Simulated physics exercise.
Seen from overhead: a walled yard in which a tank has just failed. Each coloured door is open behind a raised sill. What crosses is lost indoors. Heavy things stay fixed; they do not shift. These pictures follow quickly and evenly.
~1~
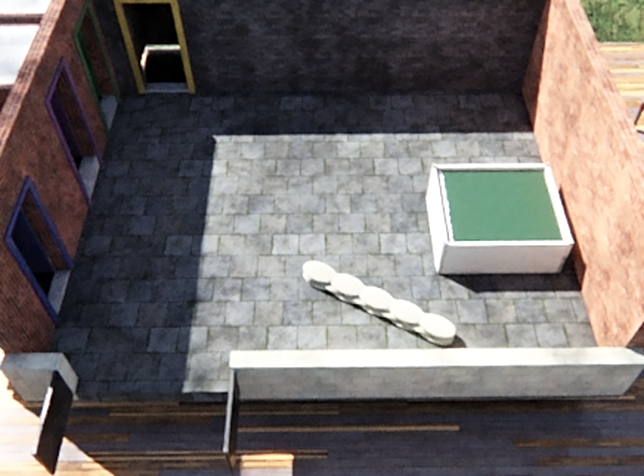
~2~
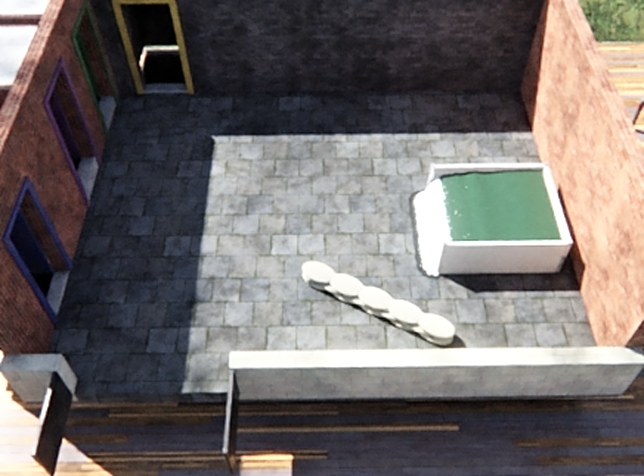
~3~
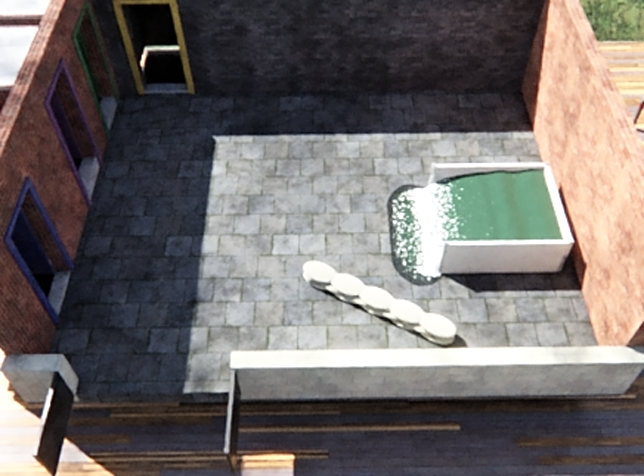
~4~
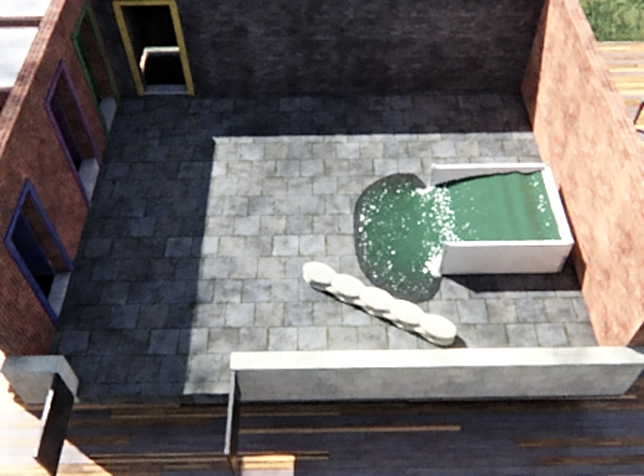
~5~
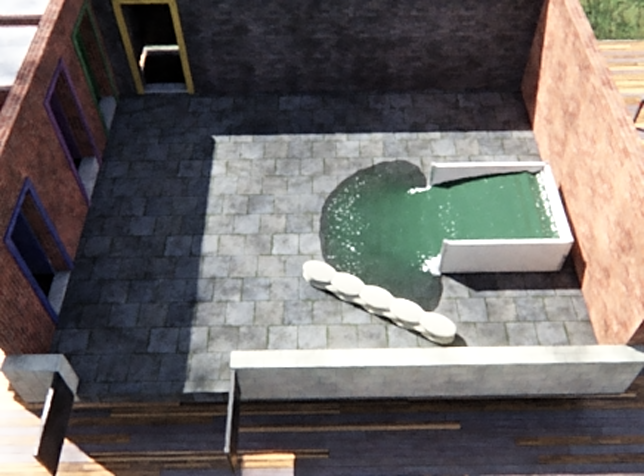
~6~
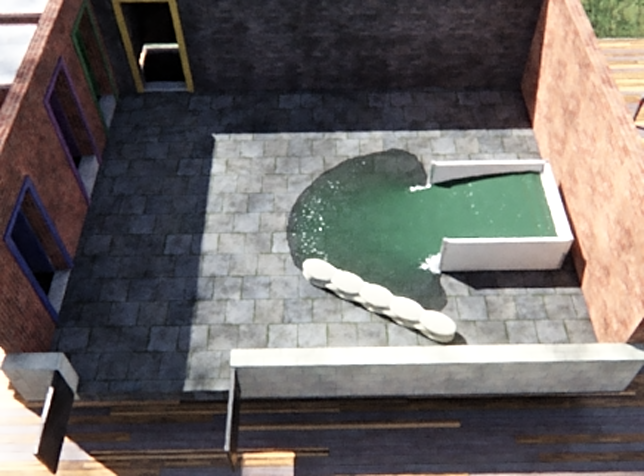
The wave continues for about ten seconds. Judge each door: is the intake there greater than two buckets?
Yellow door, greater; blue door, greater; green door, not greater; purple door, not greater.
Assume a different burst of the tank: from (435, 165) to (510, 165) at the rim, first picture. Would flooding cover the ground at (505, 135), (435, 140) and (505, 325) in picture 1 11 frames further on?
Going in your order, I'd say drenched, then drenched, then still bare.
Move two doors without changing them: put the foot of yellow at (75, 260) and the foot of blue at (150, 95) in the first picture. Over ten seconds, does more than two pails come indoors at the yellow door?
Note - yellow door ends up higher.
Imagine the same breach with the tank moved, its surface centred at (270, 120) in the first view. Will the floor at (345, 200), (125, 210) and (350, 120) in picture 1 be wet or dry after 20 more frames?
In order: Untouched, submerged, untouched.
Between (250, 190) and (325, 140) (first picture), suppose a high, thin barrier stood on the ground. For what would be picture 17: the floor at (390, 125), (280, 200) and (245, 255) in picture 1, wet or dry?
Taking the points in order, they are high and dry, inundated and inundated.
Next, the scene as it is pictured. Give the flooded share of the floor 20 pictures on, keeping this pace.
Close to 60 %.
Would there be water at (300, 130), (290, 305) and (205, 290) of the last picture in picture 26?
In that order the points end up soaked, high and dry and soaked.
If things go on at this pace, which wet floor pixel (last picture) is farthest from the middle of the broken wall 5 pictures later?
I'd say near (151, 256).
A moment on, water covers 25 % of the floor; the yellow door not reached, the blue door not reached, the green door not reached, the purple door not reached.
Next, water covers 45 % of the floor; the yellow door not reached, the blue door wet at the sill, nothing in, the green door not reached, the purple door wet at the sill, nothing in.
Then, water covers 60 % of the floor; the yellow door wet at the sill, nothing in, the blue door over two buckets in, the green door wet at the sill, nothing in, the purple door wet at the sill, nothing in.
Later, water covers 65 % of the floor; the yellow door over two buckets in, the blue door over two buckets in, the green door under two buckets in, the purple door wet at the sill, nothing in.
In the end, water covers 90 % of the floor; the yellow door far over two buckets in, the blue door over two buckets in, the green door under two buckets in, the purple door wet at the sill, nothing in.
